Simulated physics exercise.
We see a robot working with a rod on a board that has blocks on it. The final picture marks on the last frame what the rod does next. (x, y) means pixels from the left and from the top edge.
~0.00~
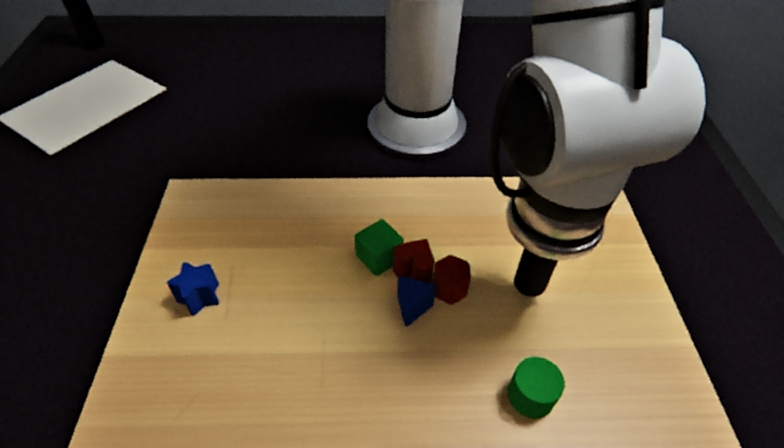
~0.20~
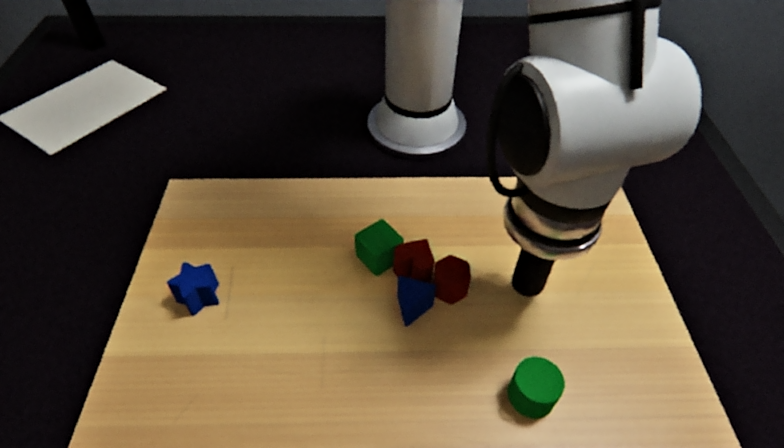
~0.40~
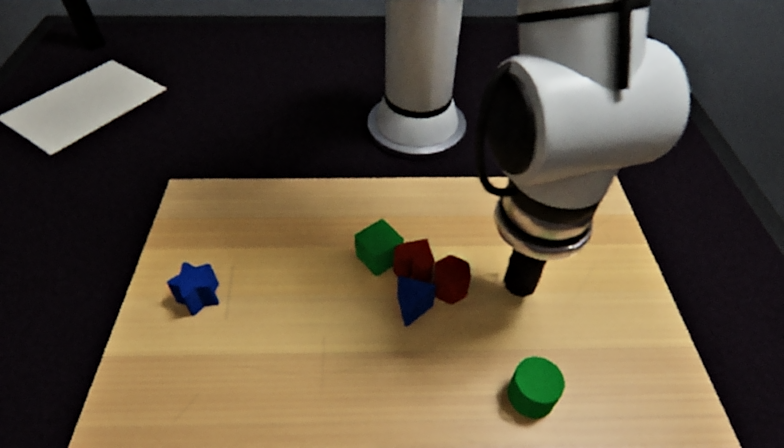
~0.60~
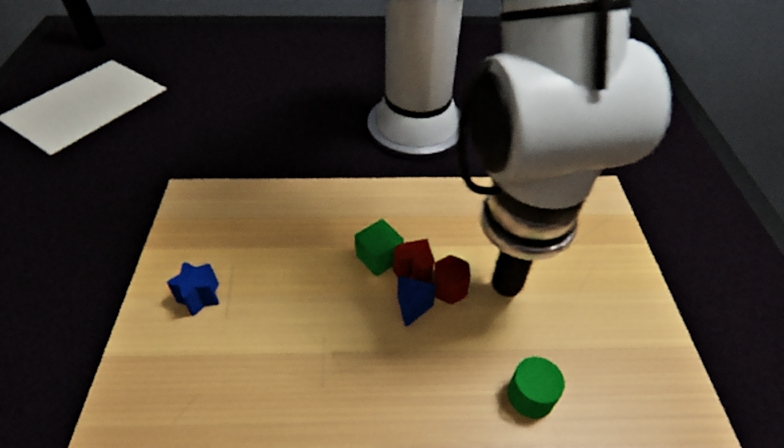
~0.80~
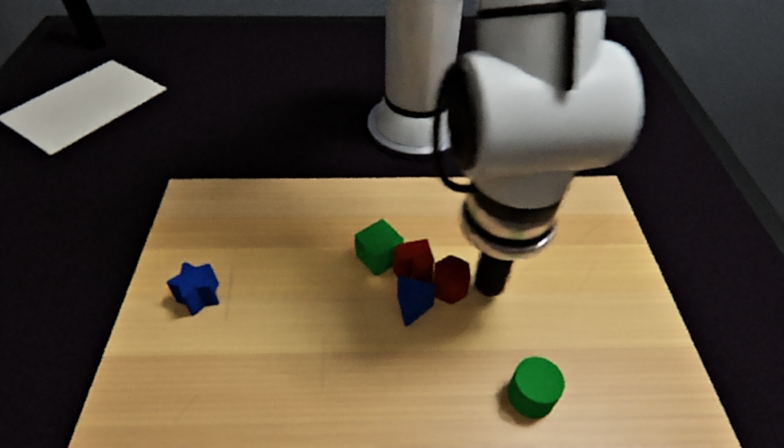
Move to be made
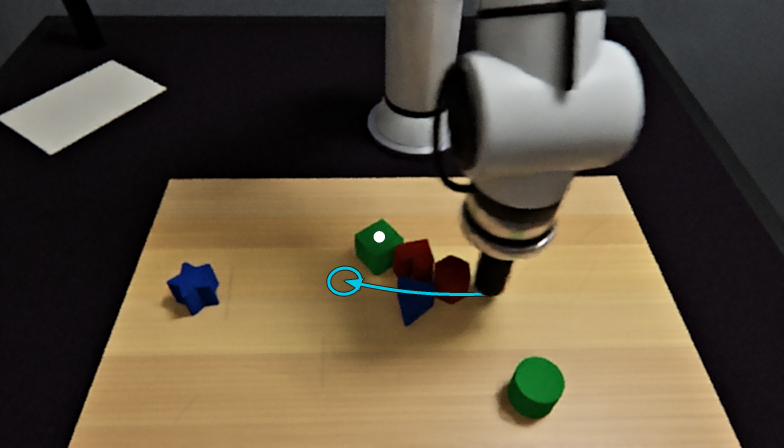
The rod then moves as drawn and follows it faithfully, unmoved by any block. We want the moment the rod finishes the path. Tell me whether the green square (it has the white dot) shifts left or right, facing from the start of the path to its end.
Shifts right.
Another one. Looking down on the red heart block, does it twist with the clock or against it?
Short answer: Clockwise.
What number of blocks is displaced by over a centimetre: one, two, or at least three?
Blocks moved: Three or more.
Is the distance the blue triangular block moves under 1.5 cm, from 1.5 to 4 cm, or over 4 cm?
The distance will be 1.5 to 4 cm.
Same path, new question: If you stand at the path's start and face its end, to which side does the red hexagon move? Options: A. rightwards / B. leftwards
That would be B.
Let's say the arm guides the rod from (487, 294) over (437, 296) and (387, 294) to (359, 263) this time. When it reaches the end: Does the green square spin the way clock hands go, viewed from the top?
I expect not.
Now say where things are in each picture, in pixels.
Rod tip (530, 284); block tops, green square (379, 237); blue triangular block (414, 290); red heart block (416, 253); red hexagon (453, 269), in the first frame.
Rod (527, 284); blocks unchanged, in the second frame.
Rod (519, 284); blocks unchanged, in the third frame.
Rod (507, 285); blocks unchanged, in the fourth frame.
Rod (489, 285); green square (379, 237); blue triangular block (414, 290); red heart block (416, 253); red hexagon (453, 269), in the fifth frame.
Path on the board, from (487, 294) over (439, 294) and (391, 290) to (345, 281); the dot is on the green square.
What follows on the original path. One third of the way, rod (439, 284); green square (367, 226), turned 25° anticlockwise; blue triangular block (401, 300); red heart block (392, 249), turned 70° clockwise; red hexagon (405, 274).
Two thirds of the way, rod (390, 280); green square (364, 223), turned 30° anticlockwise; blue triangular block (396, 304); red heart block (384, 245), turned 100° clockwise; red hexagon (356, 276), turned 15° anticlockwise.
At the end, rod (344, 271); green square (362, 219), turned 30° anticlockwise; blue triangular block (396, 304); red heart block (381, 242), turned 110° clockwise; red hexagon (314, 280), turned 50° anticlockwise.
